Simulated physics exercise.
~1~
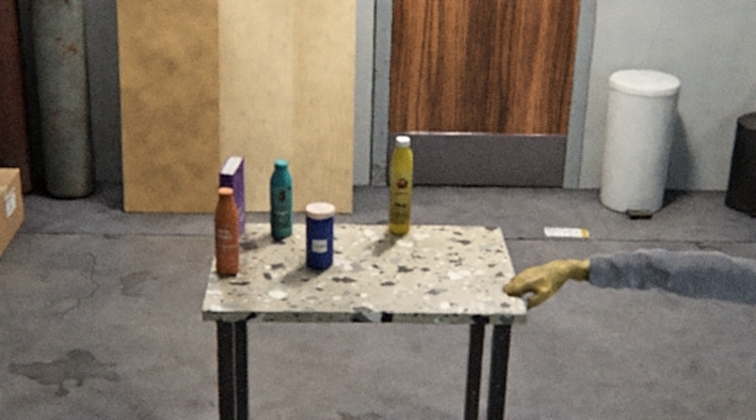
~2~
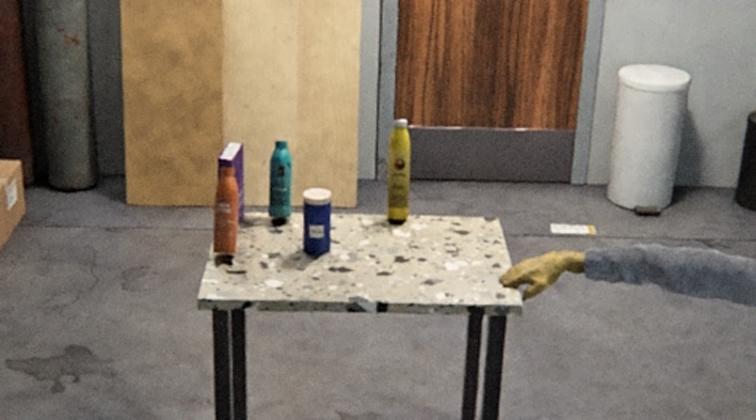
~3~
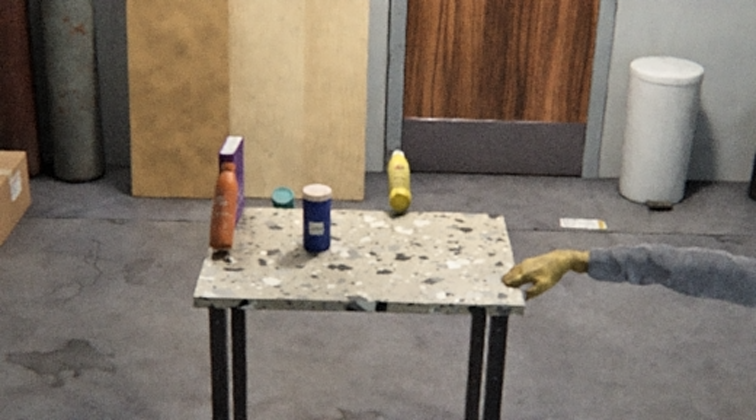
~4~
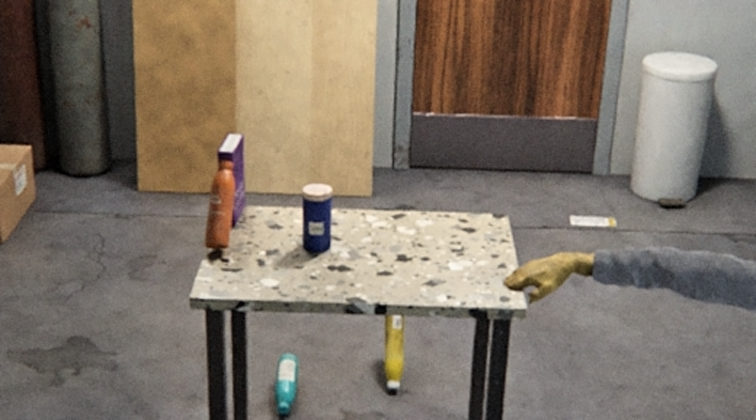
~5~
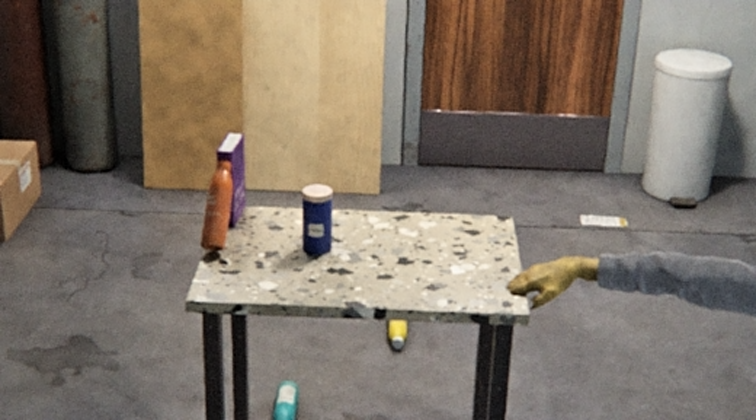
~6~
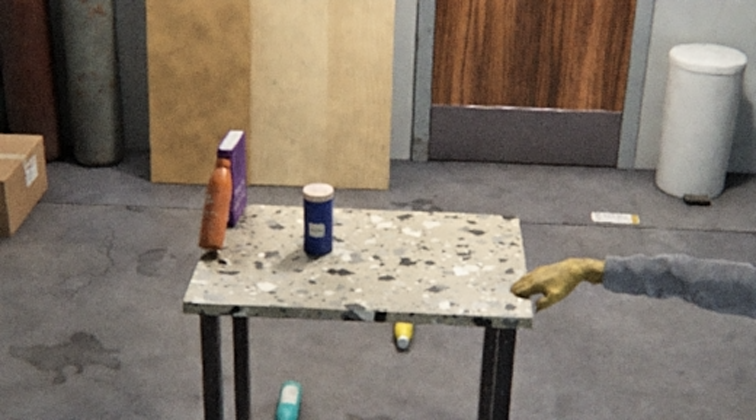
A speckled, stone-patterned table stands on a grey concrete floor, seen from the front and slightly above, with wooden boards, a brown door and a white bin behind it. An orange bottle and a purple book stand at the left, a turquoise bottle and a blue jar nearby, and a yellow bottle toward the back, while a gloved hand reaches to the right corner. The bottles tip, and the turquoise and yellow ones topple off the far edge. Both end lying on the floor. The orange bottle stays leaning by the upright book, and the jar remains standing.
